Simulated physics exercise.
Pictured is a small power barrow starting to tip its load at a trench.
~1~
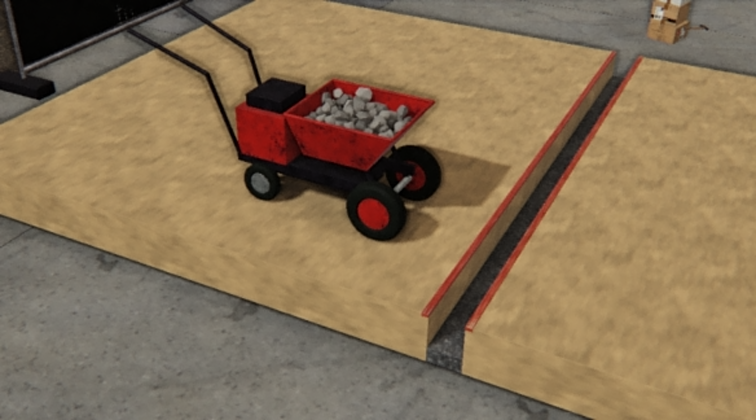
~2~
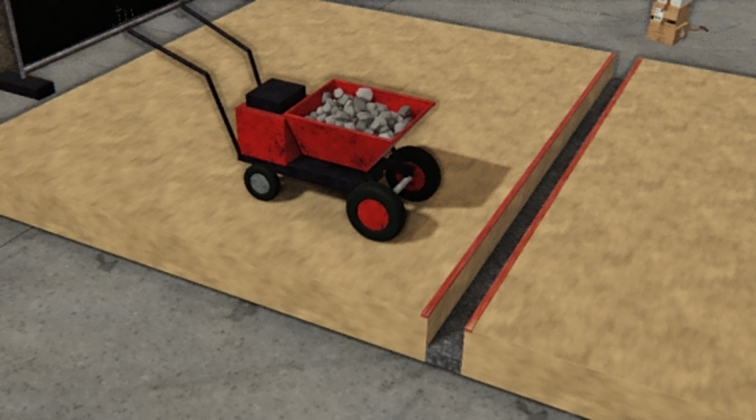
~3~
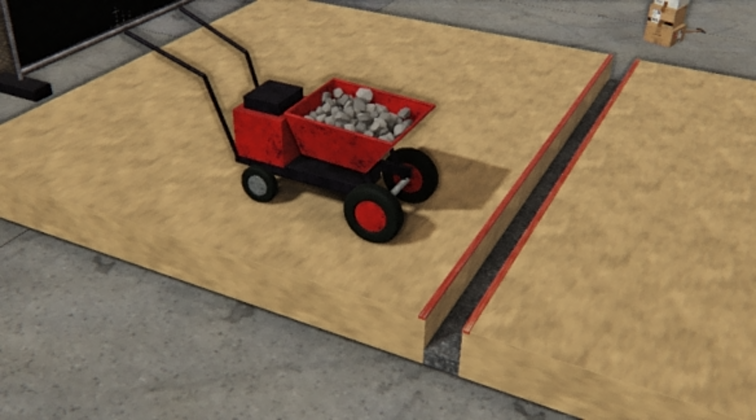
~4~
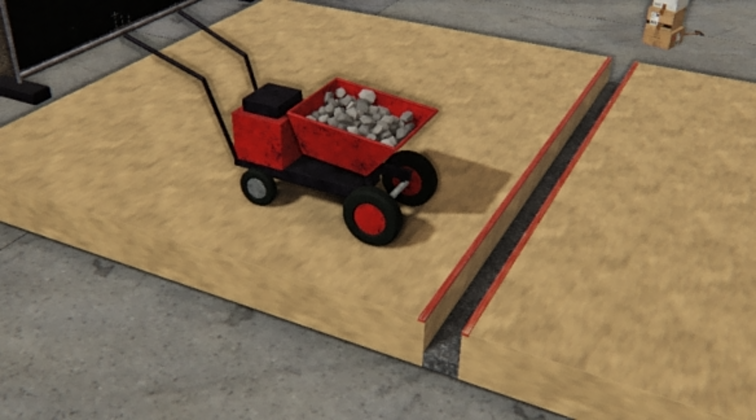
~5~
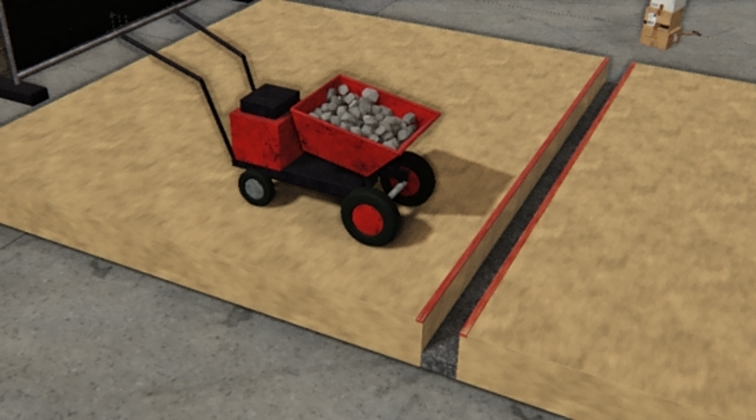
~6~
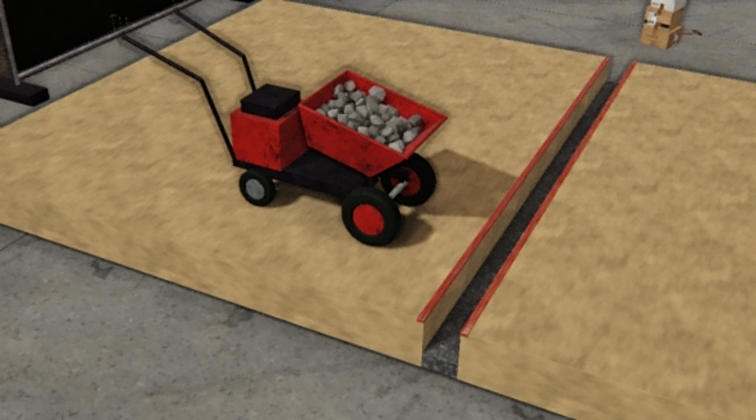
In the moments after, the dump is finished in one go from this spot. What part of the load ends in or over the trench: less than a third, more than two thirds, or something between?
Beyond two-thirds.
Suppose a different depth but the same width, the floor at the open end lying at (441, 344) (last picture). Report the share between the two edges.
I'd put it at some 70 in a hundred.
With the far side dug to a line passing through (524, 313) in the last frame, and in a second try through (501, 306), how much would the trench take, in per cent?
In turn 100 and 100 in a hundred.
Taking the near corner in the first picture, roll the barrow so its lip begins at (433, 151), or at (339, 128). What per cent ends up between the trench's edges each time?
Approximately 10 per cent and 30 per cent, in that order.
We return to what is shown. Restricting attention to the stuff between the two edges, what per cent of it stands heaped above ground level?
Roughly 10 percent.
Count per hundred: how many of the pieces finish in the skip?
It ends up near 0 per cent.
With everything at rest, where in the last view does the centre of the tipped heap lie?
Around (492, 266).
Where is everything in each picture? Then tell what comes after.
In the first picture, lip of the skip (392, 141), level; top of the load (350, 112), broken stones; first edge of the trench (447, 283); far edge (489, 296), the trench under half as wide as the skip, and about as deep as wide.
In the second picture, lip of the skip (393, 142), level; top of the load (350, 112).
In the third picture, lip of the skip (393, 145), tipped barely; top of the load (350, 113).
In the fourth picture, lip of the skip (396, 150), tipped barely; top of the load (341, 114).
In the fifth picture, lip of the skip (399, 153), tipped a little; top of the load (343, 112).
In the sixth picture, lip of the skip (406, 158), tipped a little; top of the load (350, 110); first edge of the trench (442, 289); far edge (485, 301).
Just after the last frame, skip tipped steeply; every one in the skip.
A moment on, skip tipped right over; the larger part in the skip; just a few short of the trench; about a tenth in or heaped over the trench; just a few beyond it; just a few falling.
Further on, skip tipped right over; just a few in the skip; just a few short of the trench; the larger part in or heaped over the trench; about a tenth beyond it.
When it is over, skip tipped right over; just a few short of the trench; the larger part in or heaped over the trench; about a tenth beyond it.
